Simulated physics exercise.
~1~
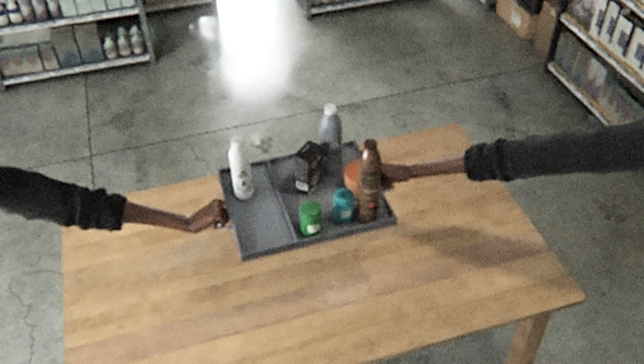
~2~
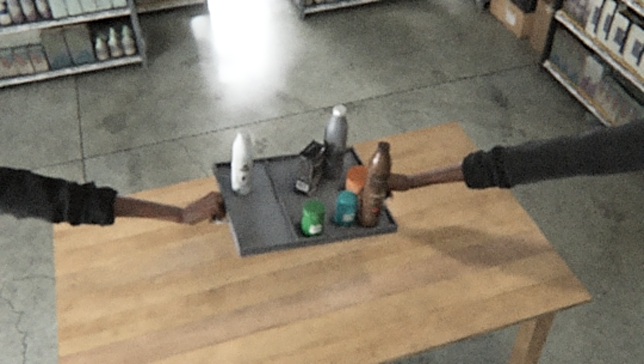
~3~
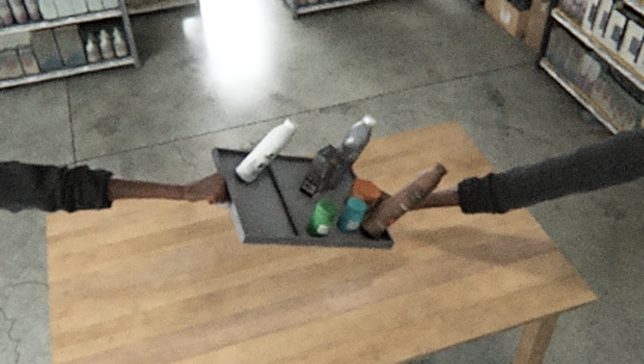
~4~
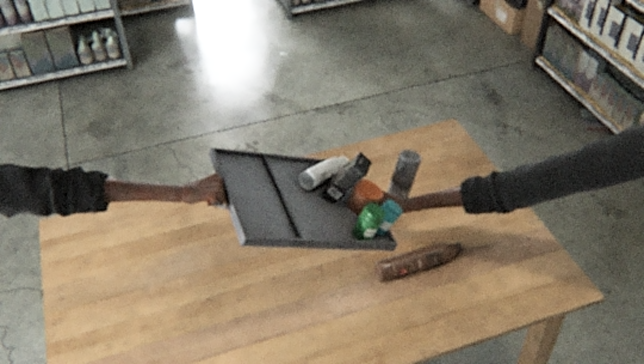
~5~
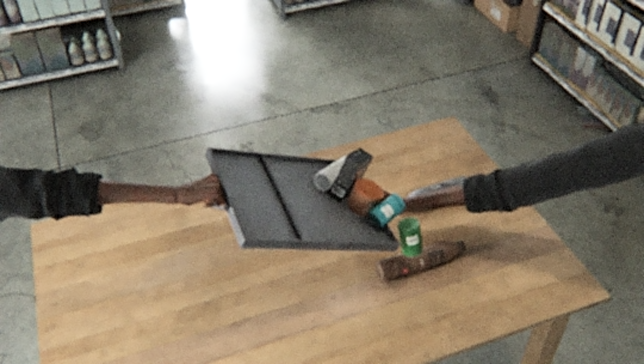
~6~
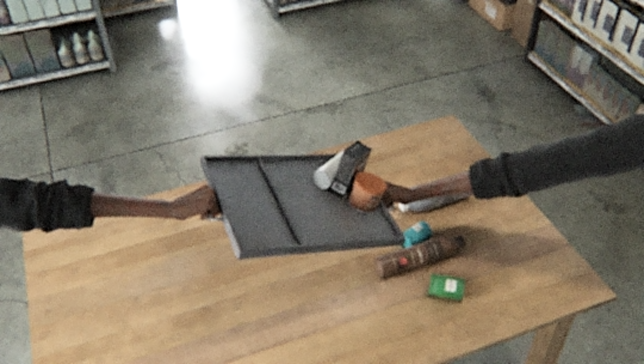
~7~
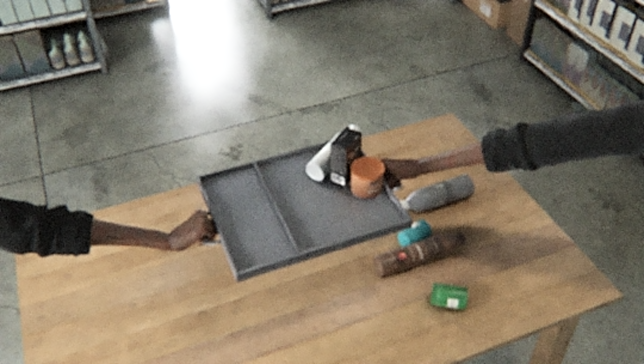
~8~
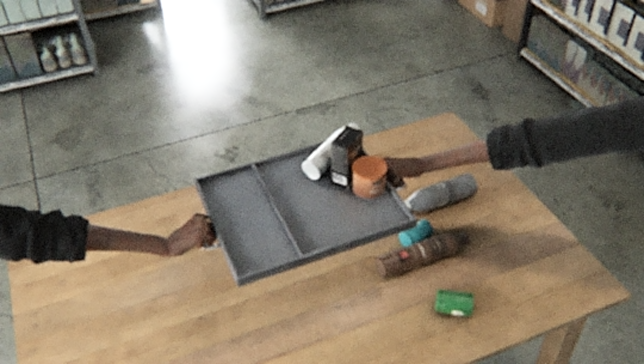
The video shows two hands tilting a divided tray of containers down to the right above a wooden table, so the brown, grey, turquoise and green ones tumble off, before levelling it with the toppled white bottle, black packet and upright orange tin still aboard.
